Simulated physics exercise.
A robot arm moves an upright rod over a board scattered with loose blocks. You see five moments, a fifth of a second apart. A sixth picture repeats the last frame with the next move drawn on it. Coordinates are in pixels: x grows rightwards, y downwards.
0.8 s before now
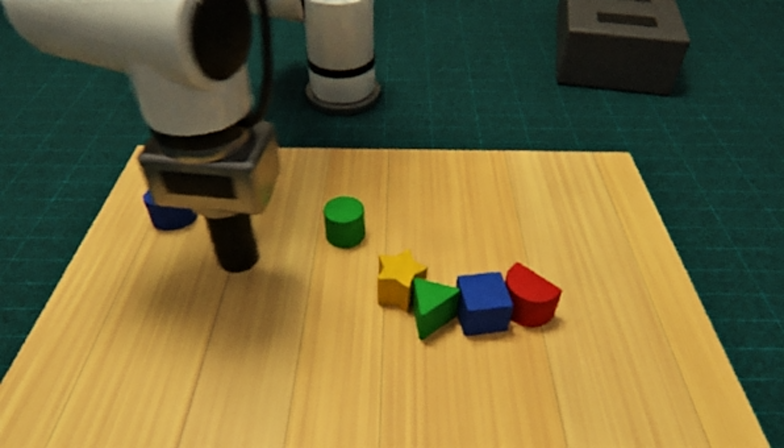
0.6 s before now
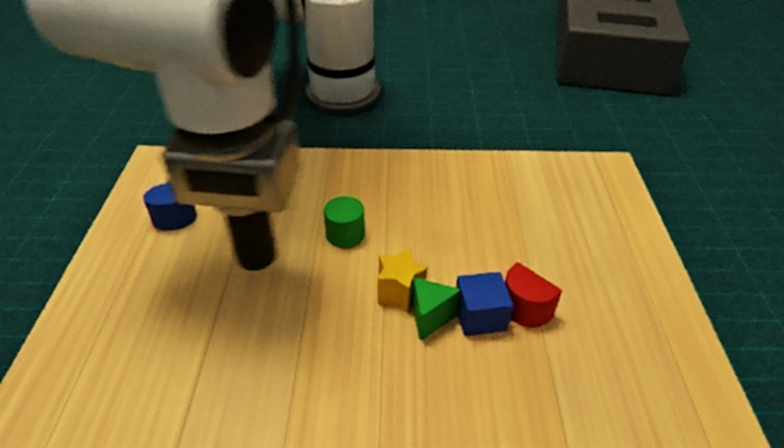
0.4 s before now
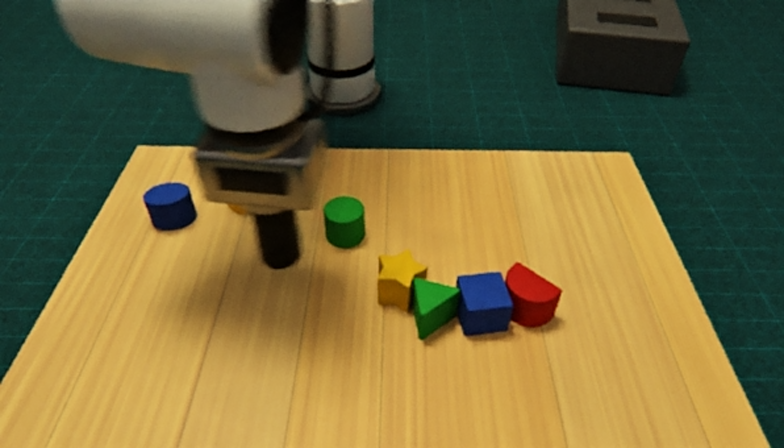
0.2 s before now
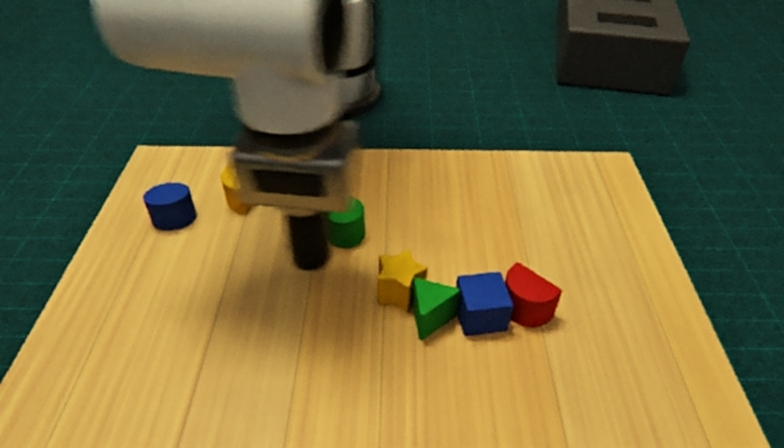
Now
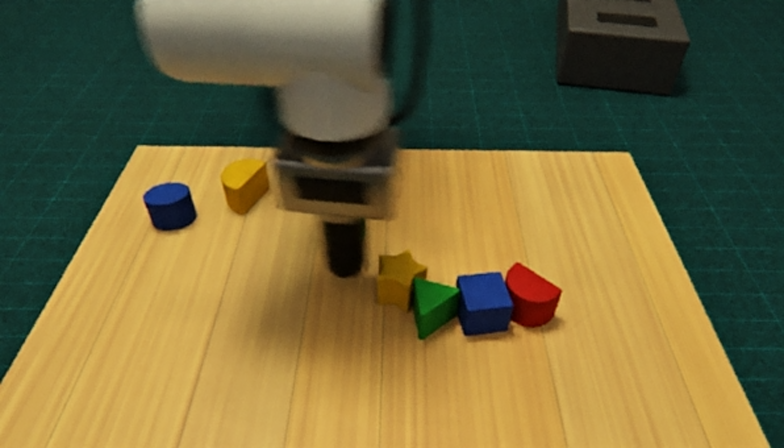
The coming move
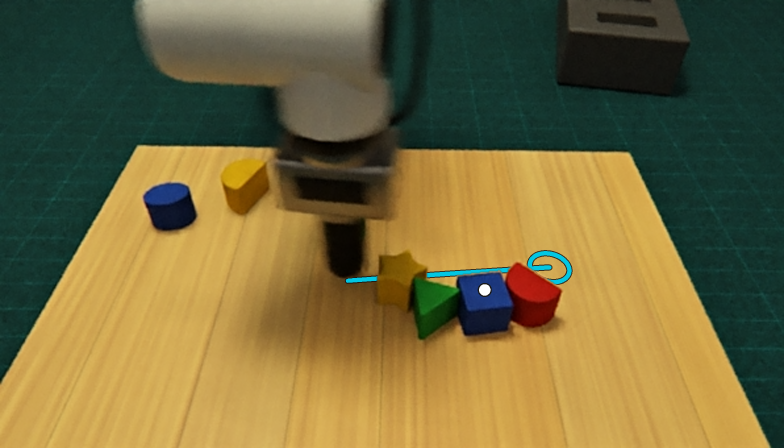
A white robot arm holding a dark upright rod hangs over a light wooden board on a green surface, seen from above and in front by a still camera. A blue cylinder and a partly hidden yellow block lie left, a green cylinder near the middle, and a yellow star, green triangle, blue cube and red half-round block rightward. The arm slides the rod steadily right, close to the star, while the blocks stay still.
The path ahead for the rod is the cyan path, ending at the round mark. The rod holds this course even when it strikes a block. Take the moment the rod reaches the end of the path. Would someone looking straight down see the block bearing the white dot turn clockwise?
No - that is not the case.
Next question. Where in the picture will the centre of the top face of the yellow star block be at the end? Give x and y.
When the path ends, it will be at (455, 277).
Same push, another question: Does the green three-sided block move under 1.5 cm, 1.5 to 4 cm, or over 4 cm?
The move is medium, 1.5 to 4 cm.
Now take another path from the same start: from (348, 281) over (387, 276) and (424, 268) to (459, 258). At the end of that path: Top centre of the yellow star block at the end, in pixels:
The yellow star block ends near (446, 269).
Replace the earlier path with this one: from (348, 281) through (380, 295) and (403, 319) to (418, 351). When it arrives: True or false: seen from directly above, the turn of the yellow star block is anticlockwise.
That is true.
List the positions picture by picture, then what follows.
The first picture shows rod's lower end at (239, 259); yellow star block at (400, 267); green three-sided block at (432, 293); blue square piece at (485, 290); red D-shaped block at (531, 283).
The second picture shows rod at (257, 257); blocks still.
The third picture shows rod at (281, 256); blocks still.
The fourth picture shows rod at (312, 257); blocks still.
The fifth picture shows rod at (347, 264); yellow star block at (400, 267); green three-sided block at (432, 293); blue square piece at (485, 290); red D-shaped block at (531, 283).
Drawn move, from (348, 281) to (550, 267); the dot is on the blue square piece.
On the path given first. One third of the way, rod at (418, 259); yellow star block at (443, 274), turned 55° clockwise; green three-sided block at (446, 308), turned 40° clockwise; blue square piece at (489, 291).
Two thirds of the way, rod at (487, 255); yellow star block at (455, 277), turned 100° clockwise; green three-sided block at (445, 311), turned 35° clockwise; blue square piece at (498, 302), turned 20° anticlockwise; red D-shaped block at (534, 284).
At the end, rod at (554, 251); yellow star block at (455, 277), turned 100° clockwise; green three-sided block at (445, 311), turned 35° clockwise; blue square piece at (498, 302), turned 20° anticlockwise; red D-shaped block at (534, 284).
